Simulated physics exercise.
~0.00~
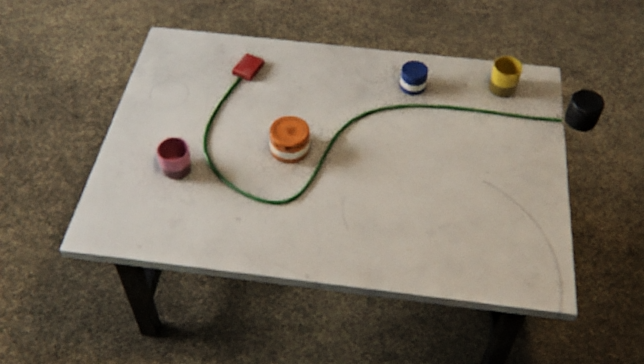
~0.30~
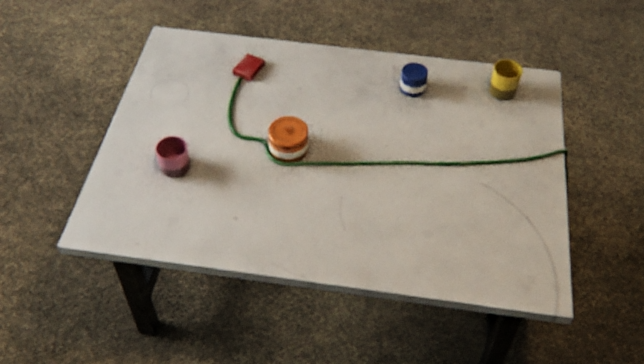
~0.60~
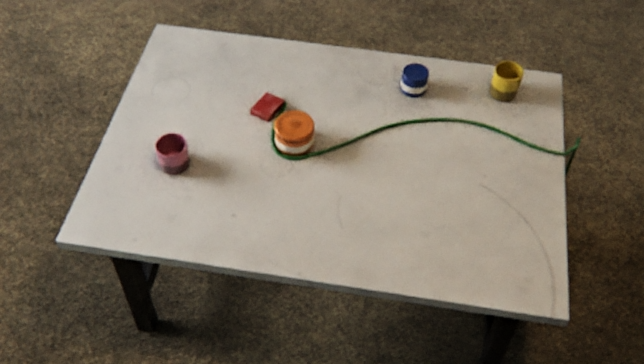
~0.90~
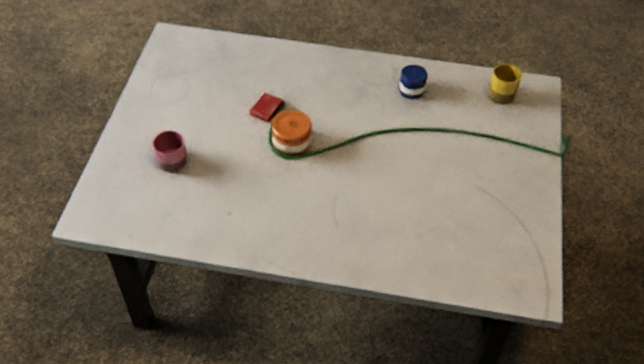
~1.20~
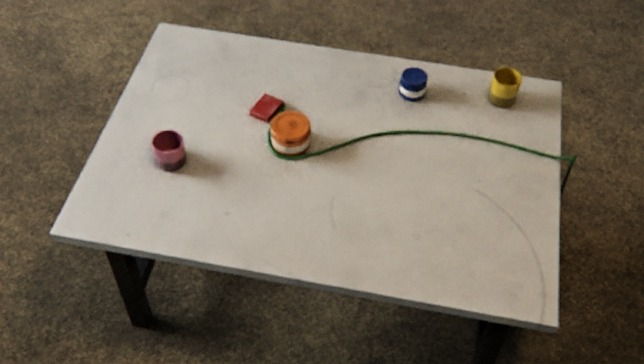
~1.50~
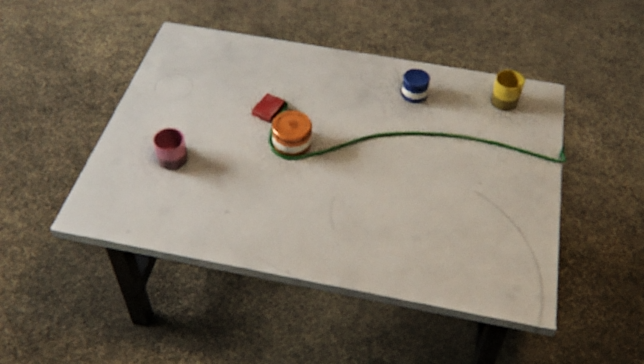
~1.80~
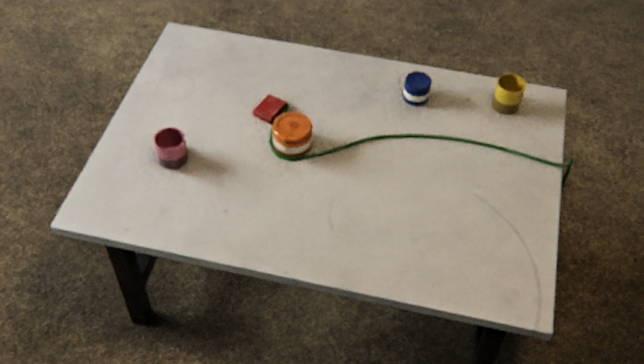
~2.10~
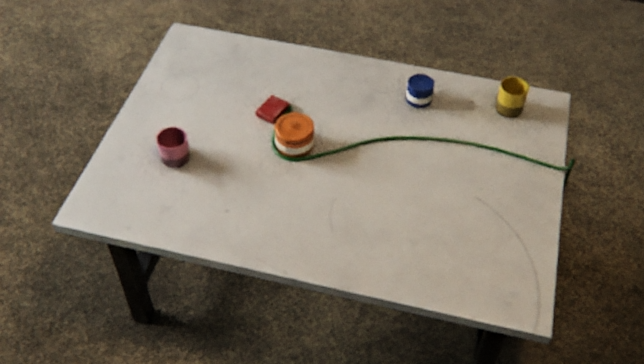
A black speaker dropping off a table's right edge, its green cable tightening round an orange canister and dragging a red phone.
